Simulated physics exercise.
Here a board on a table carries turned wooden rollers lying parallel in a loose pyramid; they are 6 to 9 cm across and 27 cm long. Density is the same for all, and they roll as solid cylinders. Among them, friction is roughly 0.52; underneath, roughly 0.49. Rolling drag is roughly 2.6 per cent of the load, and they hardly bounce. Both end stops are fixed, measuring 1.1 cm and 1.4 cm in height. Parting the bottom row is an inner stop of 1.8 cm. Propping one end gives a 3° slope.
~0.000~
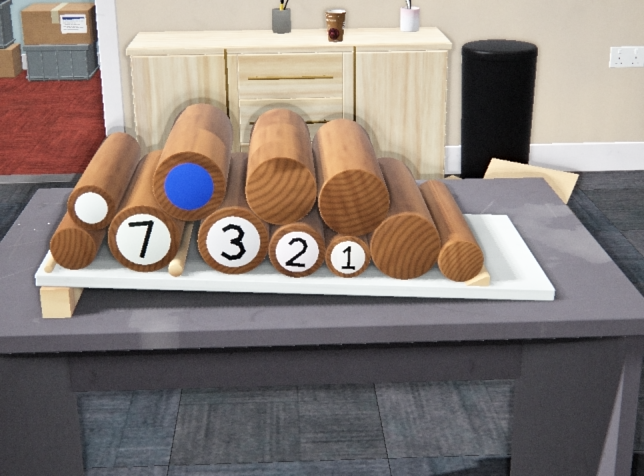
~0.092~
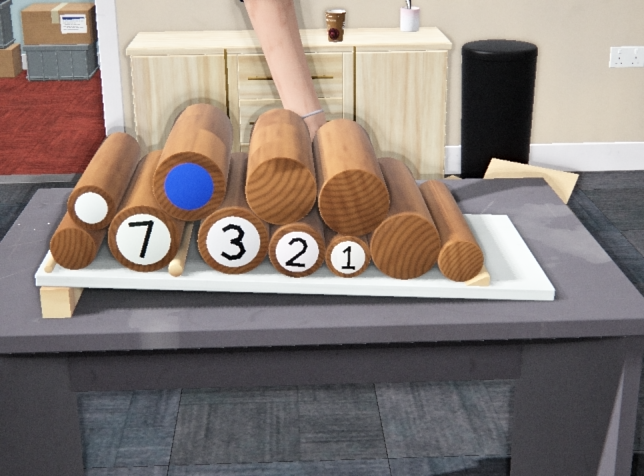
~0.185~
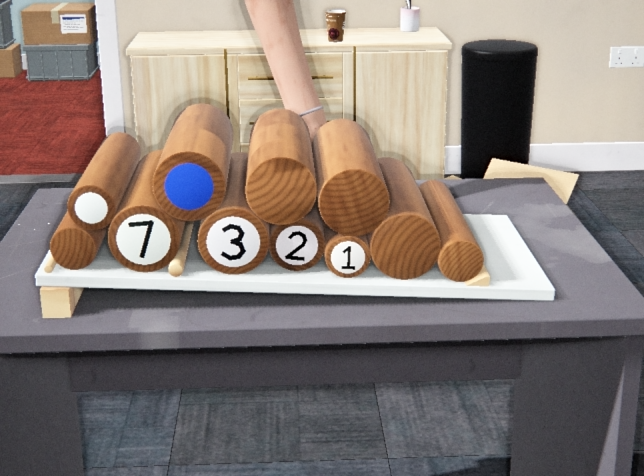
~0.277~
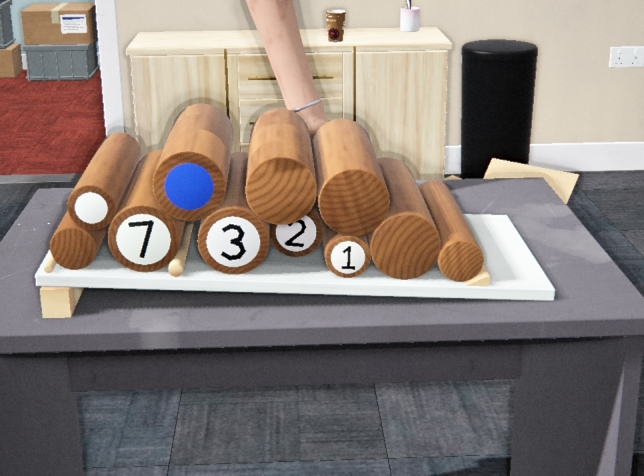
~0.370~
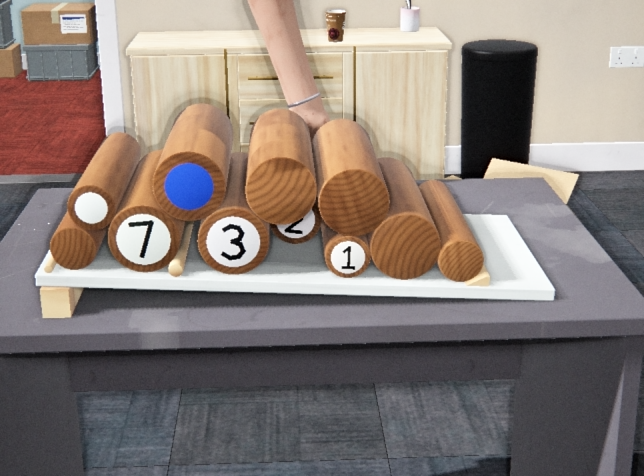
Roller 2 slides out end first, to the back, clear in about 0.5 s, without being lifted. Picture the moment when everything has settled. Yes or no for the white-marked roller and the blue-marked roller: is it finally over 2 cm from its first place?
The white-marked roller: No; the blue-marked roller: No.
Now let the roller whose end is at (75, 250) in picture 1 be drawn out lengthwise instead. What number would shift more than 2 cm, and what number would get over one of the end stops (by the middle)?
The counts come to 1 and 0.
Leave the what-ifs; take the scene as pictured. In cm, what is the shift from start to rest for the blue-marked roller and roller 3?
Blue-marked roller: 0, roller 3: 0.
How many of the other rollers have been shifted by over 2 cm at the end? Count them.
Tally: 0.
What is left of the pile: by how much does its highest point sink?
Around 0 centimetres.
After 0.71 s, 0 now displaced over 2 cm; white in place; blue in place.
After 0.78 s, 0 now displaced over 2 cm; white in place; blue in place.
In the end, by 1.0 s, 0 moved over 2 cm; not one over the end stops; white in place; blue in place; top of the pile 21 cm high, from 21 cm.
